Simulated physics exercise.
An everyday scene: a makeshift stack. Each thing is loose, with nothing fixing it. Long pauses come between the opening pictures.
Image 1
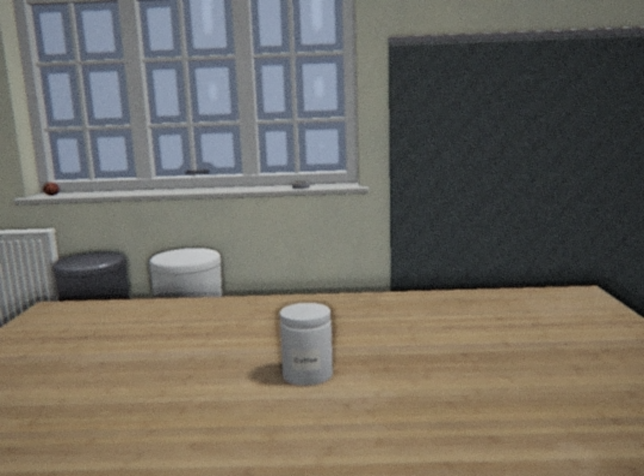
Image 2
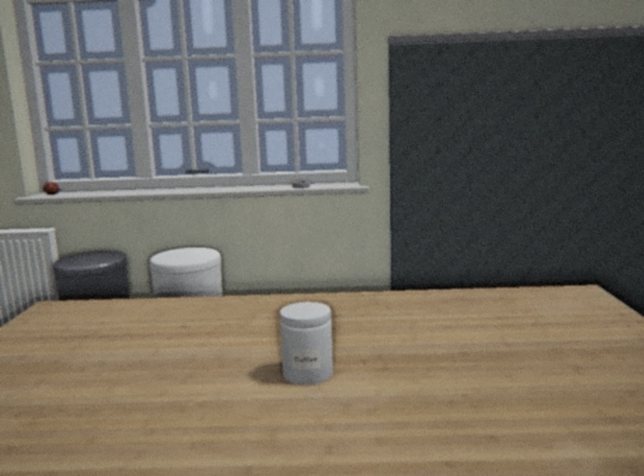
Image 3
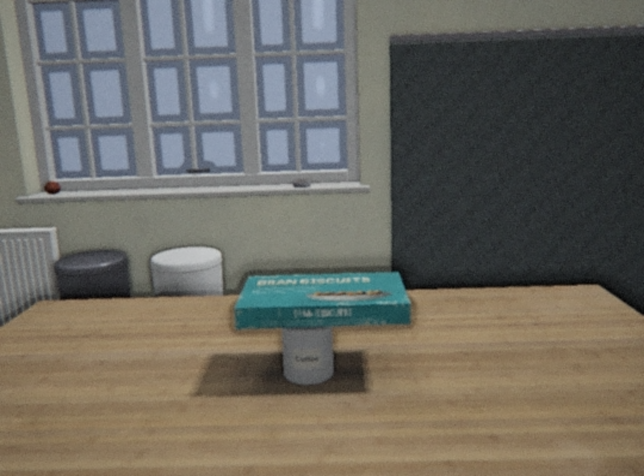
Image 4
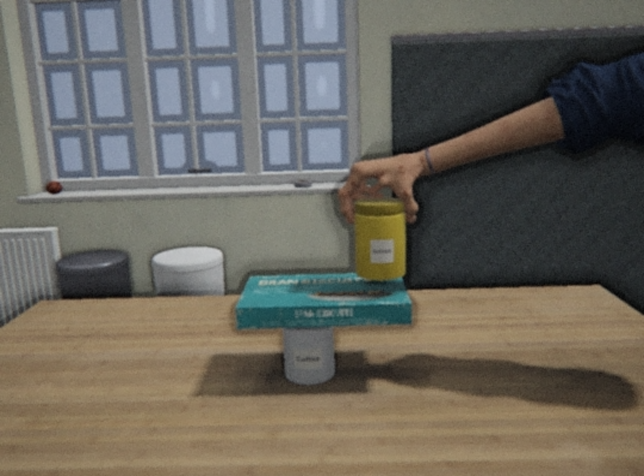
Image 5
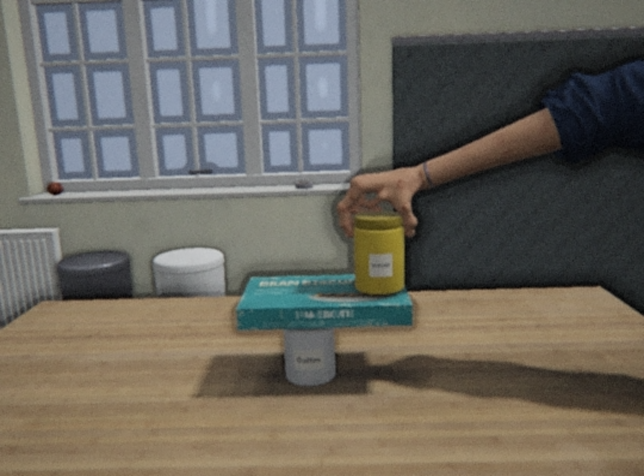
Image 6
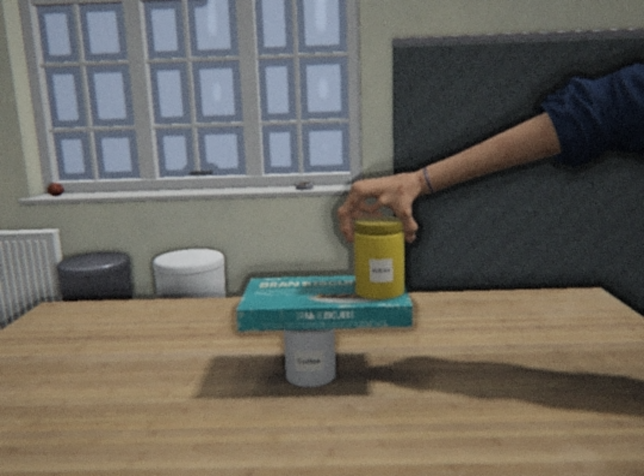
A turquoise packet appears flat on top of a small white canister that stands alone on a wooden table at first. A hand then reaches in from the right holding a yellow jar by its lid, lowers it a short way onto the packet's right side, and keeps its grip.
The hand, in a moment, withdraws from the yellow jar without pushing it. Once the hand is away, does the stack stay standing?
No.
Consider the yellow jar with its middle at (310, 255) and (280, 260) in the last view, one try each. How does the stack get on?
Try one, the stack stays standing; try two, it stays standing.
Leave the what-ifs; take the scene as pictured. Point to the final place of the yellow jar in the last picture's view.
Around (495, 356).
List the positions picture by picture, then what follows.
In the first picture, the last thing is not in view yet.
In the second picture, the last thing is not in view yet.
In the third picture, the last thing is not in view yet; turquoise packet (323, 298).
In the fourth picture, on its way; yellow jar (380, 238); turquoise packet (324, 298).
In the fifth picture, on its way; yellow jar (379, 252); turquoise packet (325, 299).
In the sixth picture, in place under the hand; yellow jar (379, 257); turquoise packet (325, 301).
Then, 0.40 s after the last picture, yellow jar now fallen; turquoise packet tipped 68° from how it was.
Then, 0.60 s after the last picture, turquoise packet tipped 67° from how it was.
At rest, fallen, turquoise packet and yellow jar; white jar in place. Seen from the same camera at the end, yellow jar near (495, 356). The stack gives way.
